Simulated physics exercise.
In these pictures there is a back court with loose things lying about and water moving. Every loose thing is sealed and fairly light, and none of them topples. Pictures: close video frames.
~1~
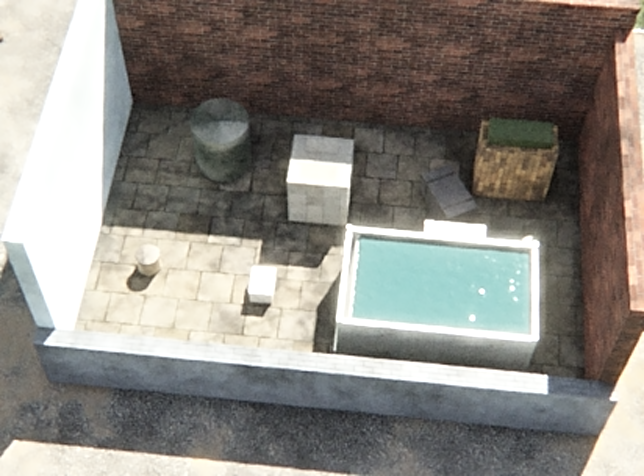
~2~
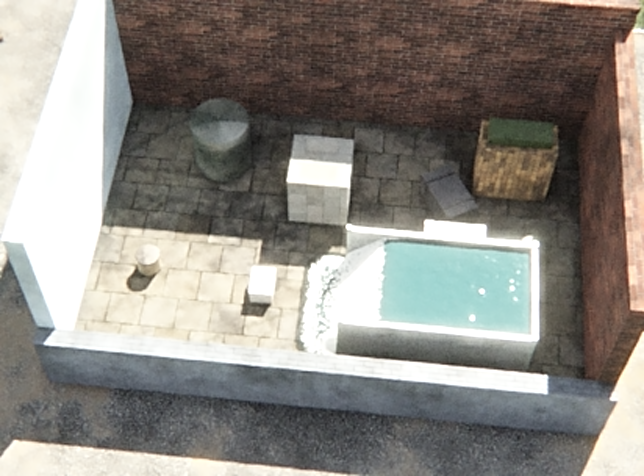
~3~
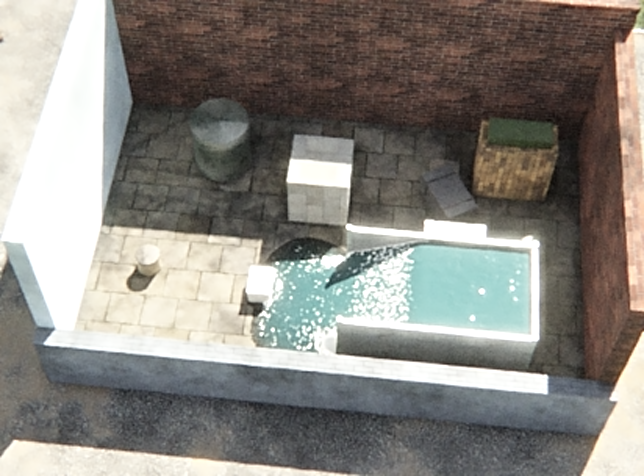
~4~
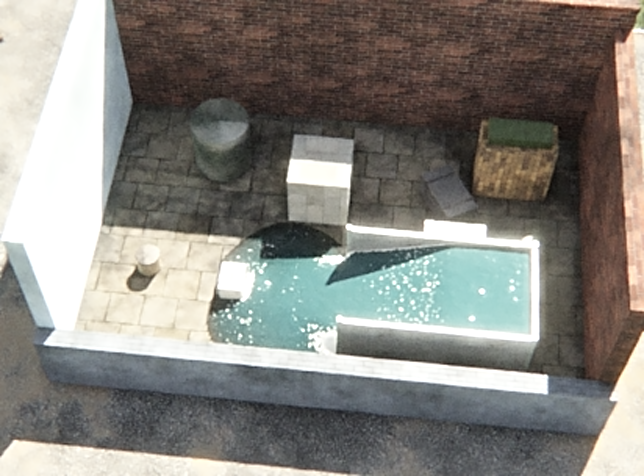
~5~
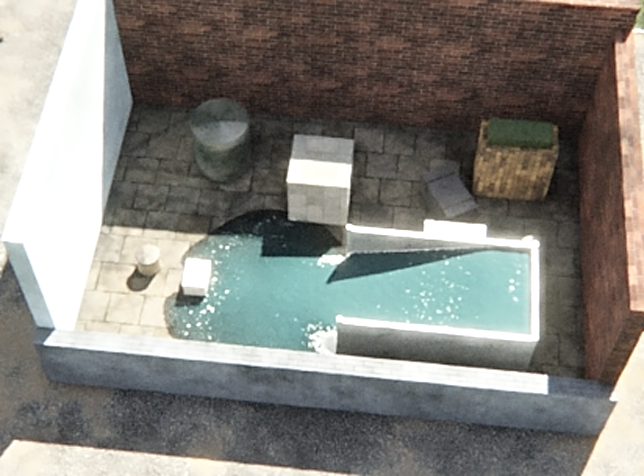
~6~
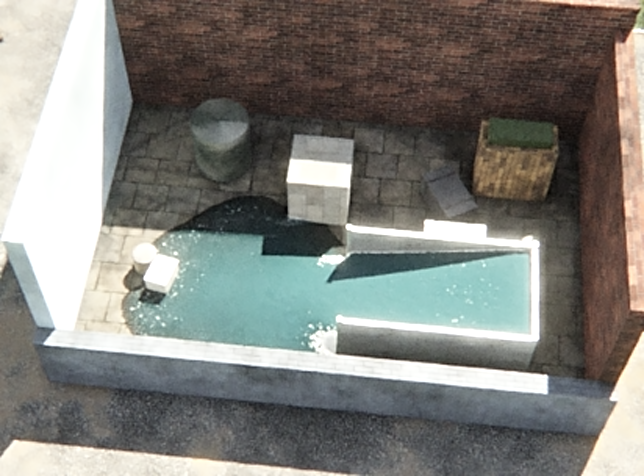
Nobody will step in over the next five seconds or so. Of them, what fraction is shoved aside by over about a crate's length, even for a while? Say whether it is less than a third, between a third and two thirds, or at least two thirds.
Middle band.
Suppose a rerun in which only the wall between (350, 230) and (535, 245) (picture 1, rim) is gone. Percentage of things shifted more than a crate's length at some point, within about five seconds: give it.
Roughly 100 in a hundred.
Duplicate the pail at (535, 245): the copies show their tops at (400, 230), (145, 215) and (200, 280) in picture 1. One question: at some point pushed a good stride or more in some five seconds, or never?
First falls short; second driven off; third driven off.
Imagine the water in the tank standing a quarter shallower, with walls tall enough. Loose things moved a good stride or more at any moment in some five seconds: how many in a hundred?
I'd put it near 40 percent.
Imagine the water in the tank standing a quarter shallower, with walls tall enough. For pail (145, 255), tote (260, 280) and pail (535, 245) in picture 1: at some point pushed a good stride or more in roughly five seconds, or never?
First one reached the mark, second one reached the mark, third one stopped before it.
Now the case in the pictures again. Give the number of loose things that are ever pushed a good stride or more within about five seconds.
The count is 2.
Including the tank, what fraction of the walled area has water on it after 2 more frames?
45 per cent, roughly.
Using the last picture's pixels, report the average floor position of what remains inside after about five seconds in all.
Roughly at (354, 205).
A moment on, 2 of 5 are well off their spots; 1 afloat.
Next, 2 of 5 are well off their spots; 2 afloat.
Later, 2 of 5 are well off their spots; 2 afloat.
In the end, 2 of 5 are well off their spots, and 2 have been at some point; 3 afloat.
